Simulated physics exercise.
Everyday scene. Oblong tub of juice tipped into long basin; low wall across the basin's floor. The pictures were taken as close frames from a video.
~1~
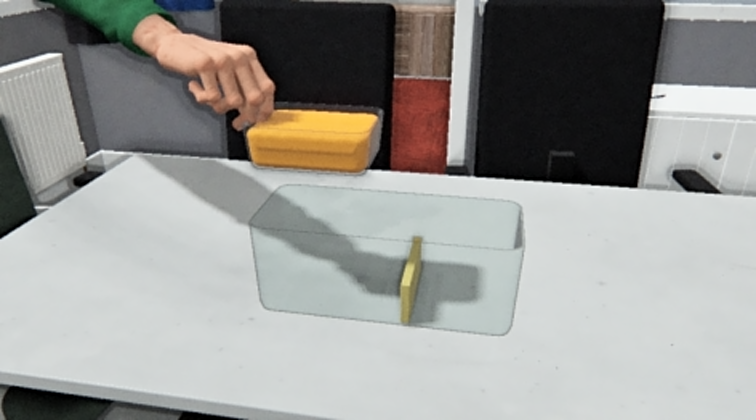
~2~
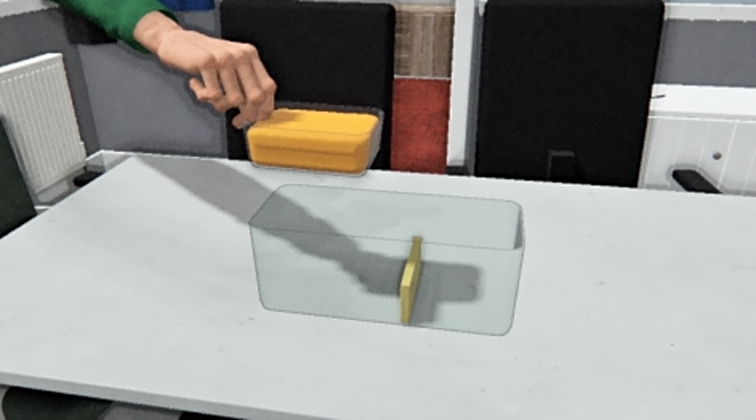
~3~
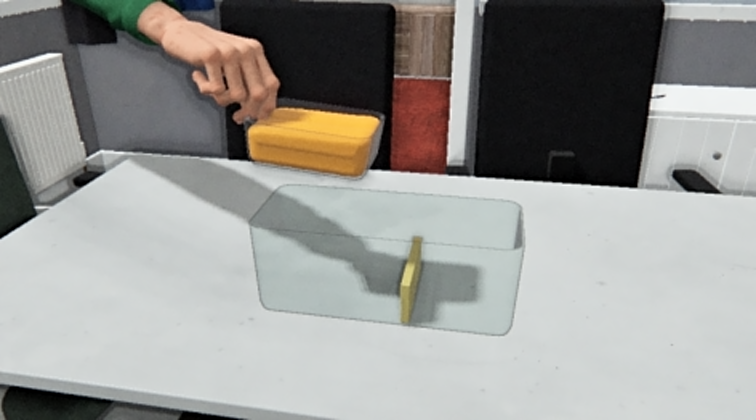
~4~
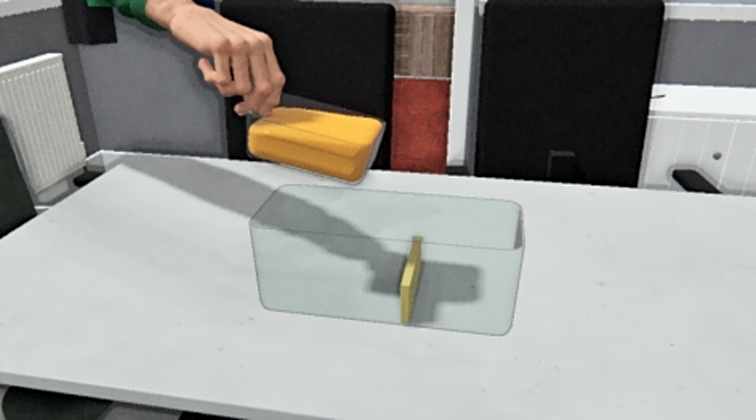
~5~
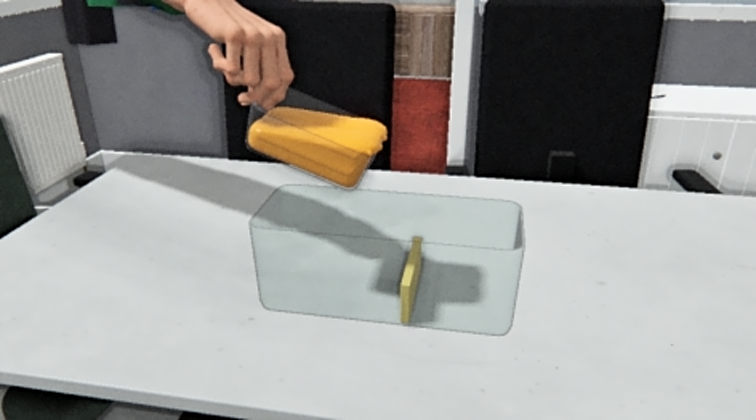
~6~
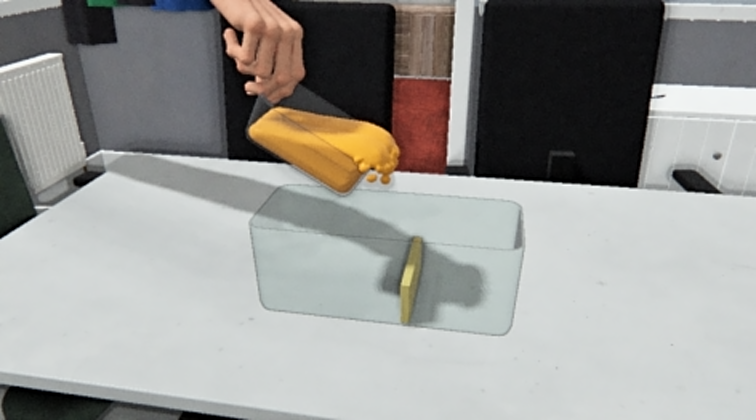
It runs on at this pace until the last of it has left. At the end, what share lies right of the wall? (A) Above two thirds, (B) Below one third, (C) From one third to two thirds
C.
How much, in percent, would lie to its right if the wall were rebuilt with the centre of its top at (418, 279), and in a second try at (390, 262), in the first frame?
My guess is some 45 percent the first time and some 75 percent the second.
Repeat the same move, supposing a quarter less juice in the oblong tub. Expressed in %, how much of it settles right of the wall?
Estimate: Around 45 per cent.
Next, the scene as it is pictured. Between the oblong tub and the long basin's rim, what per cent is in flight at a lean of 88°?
That works out near 10 percent.
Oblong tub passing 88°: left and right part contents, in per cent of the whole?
Left side 25 in a hundred, right side 55 in a hundred.
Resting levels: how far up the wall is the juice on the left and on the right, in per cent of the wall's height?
The left reads 20 in a hundred and the right 40 in a hundred.
A moment on, the tilt is 88° and 8 per cent is still to pour, 24 is left of the wall and 54 right of it.
Next, the tilt is 110° and 1 per cent is still to pour, 36 is left of the wall and 57 right of it.
Then the tilt is 111° and 0 per cent is still to pour, 37 is left of the wall and 57 right of it.
Later the tilt is 111° and 0 per cent is still to pour, 37 is left of the wall and 57 right of it.
At rest 37 per cent lies left of the wall, 57 right of it and 6 outside.
